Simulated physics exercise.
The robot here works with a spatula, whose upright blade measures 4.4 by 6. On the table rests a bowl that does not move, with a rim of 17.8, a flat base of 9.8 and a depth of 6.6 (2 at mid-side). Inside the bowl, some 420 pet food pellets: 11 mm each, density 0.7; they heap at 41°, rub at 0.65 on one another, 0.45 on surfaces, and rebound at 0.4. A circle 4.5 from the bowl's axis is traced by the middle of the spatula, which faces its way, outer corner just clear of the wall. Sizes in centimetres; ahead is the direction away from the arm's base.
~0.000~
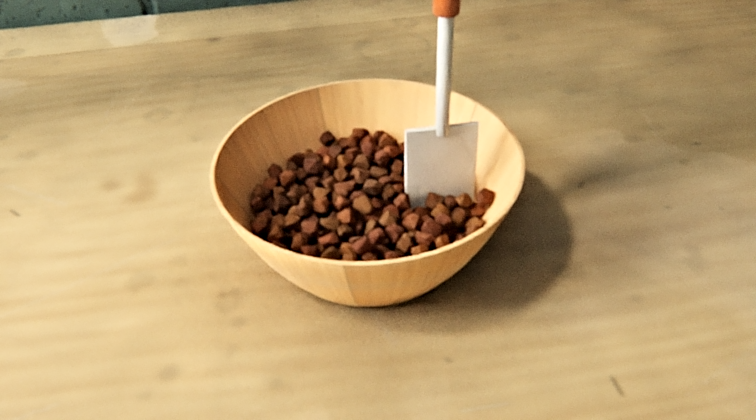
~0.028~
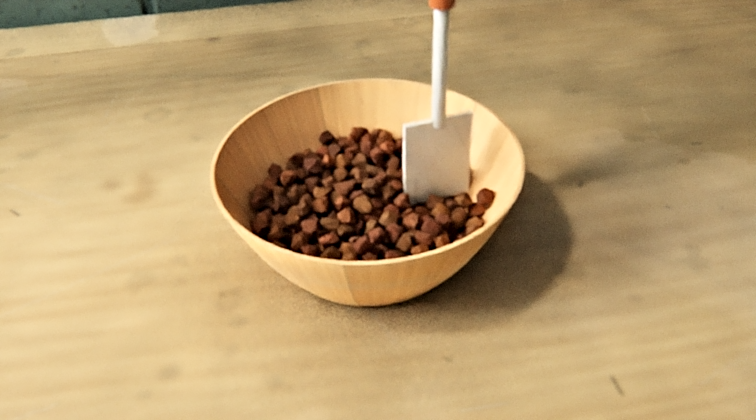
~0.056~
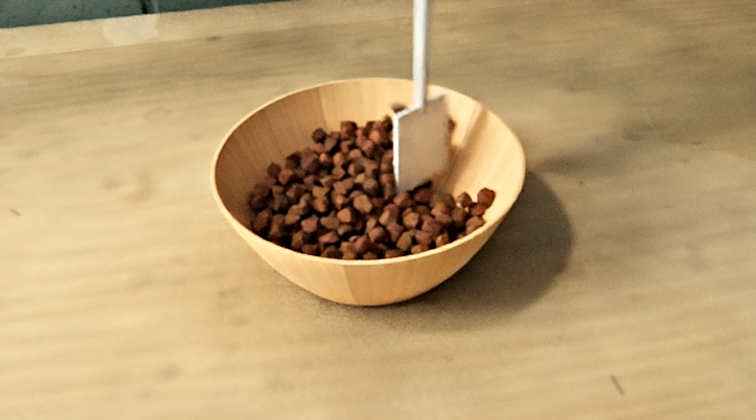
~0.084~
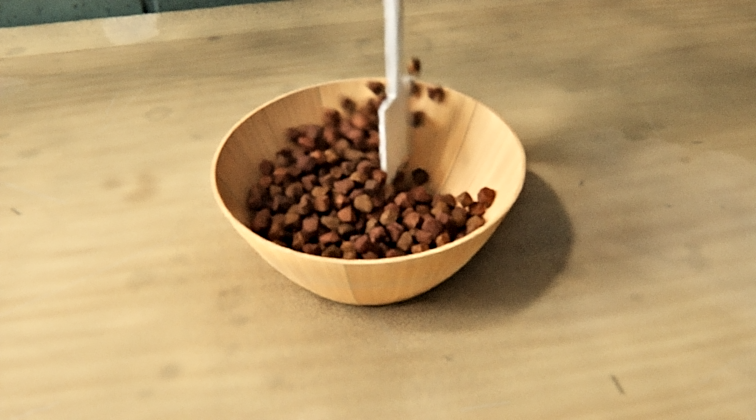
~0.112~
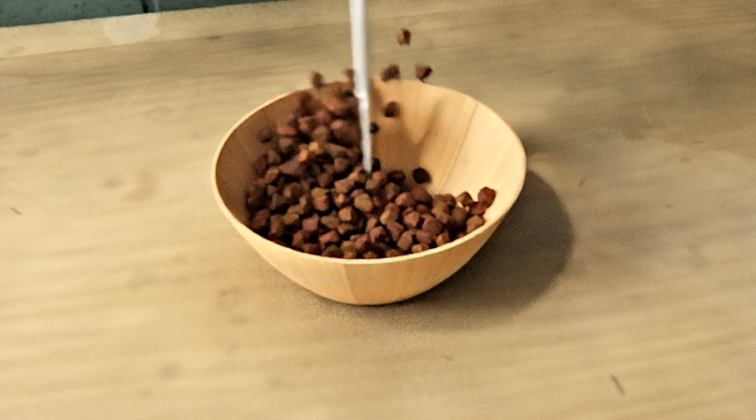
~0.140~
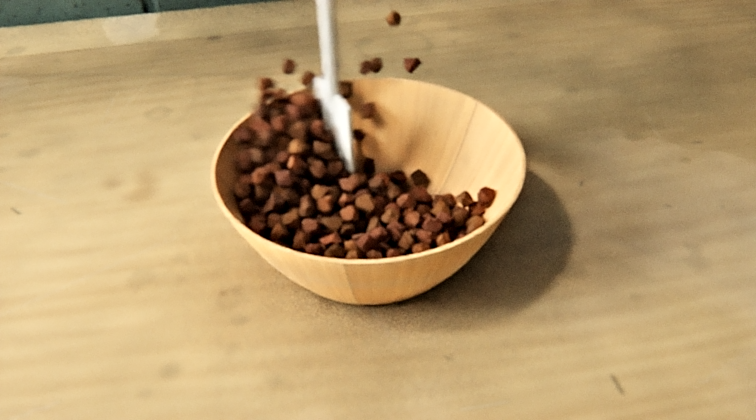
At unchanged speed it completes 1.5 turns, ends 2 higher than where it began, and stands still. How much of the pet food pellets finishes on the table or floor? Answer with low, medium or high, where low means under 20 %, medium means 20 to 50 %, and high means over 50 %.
Medium.
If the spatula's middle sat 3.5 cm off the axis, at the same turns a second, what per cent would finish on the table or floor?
Some 30 percent would.
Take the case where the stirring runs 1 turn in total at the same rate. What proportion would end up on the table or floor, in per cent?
About 20 per cent.
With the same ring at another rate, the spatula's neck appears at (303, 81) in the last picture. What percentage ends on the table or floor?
Close to 35 in a hundred.
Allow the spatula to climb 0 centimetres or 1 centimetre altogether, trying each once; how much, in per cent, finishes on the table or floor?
Some 45 and 40 per cent.
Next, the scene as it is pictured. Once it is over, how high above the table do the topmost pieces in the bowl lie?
Roughly 5.5 centimetres.
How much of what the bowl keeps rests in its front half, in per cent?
About 50 per cent.
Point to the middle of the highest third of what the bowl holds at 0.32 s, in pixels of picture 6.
(426, 225), roughly.
By 0.32 s, 274° round, highest piece 12 above the table; 343 in the bowl, 19 on the table or floor, 54 in flight or on the tool.
By 0.51 s, 79° round, highest piece 9 above the table; 310 in the bowl, 89 on the table or floor, 17 in flight or on the tool.
By 0.80 s, 180° round, highest piece 5 above the table; 300 in the bowl, 116 on the table or floor.
By 1.50 s, 180° round, highest piece 5 above the table; 300 in the bowl, 116 on the table or floor.
Final count, 300 in the bowl, 116 on the table or floor. That is 28 % on the table or floor.
